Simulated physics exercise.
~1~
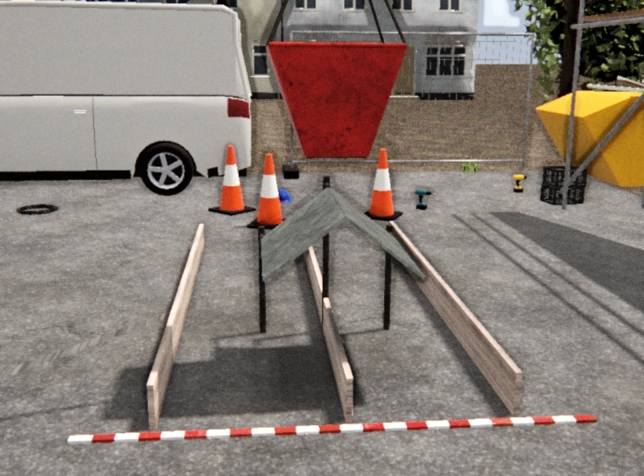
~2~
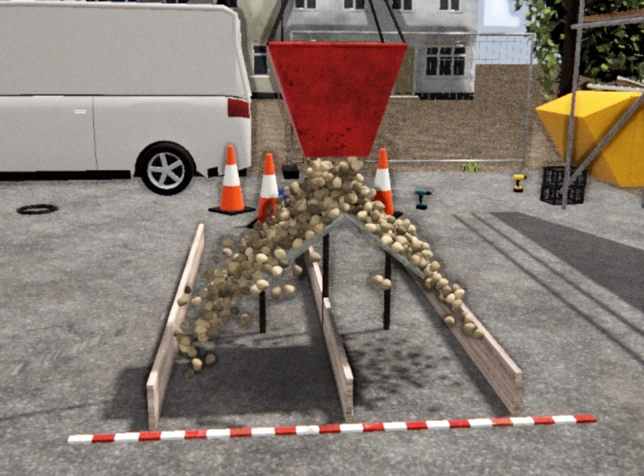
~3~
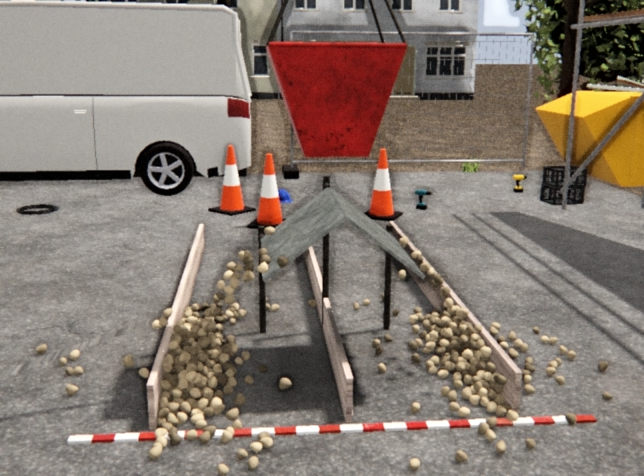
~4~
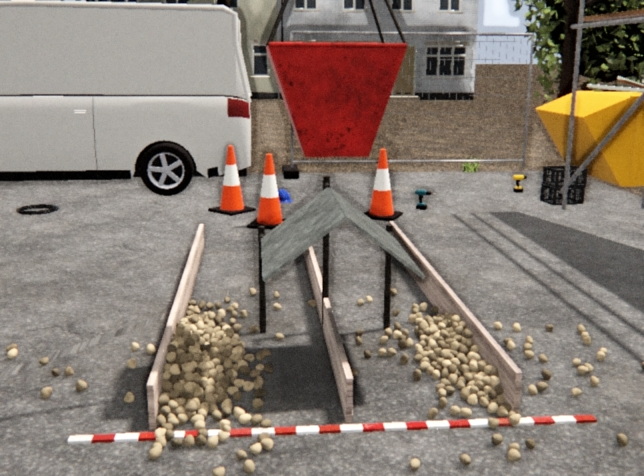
In this clip, round beach stones pour from a red hopper onto a peaked steel divider and tumble down both slopes between wooden planks, ending with the larger pile in the left bay, a smaller one in the right, and some scattered outside.
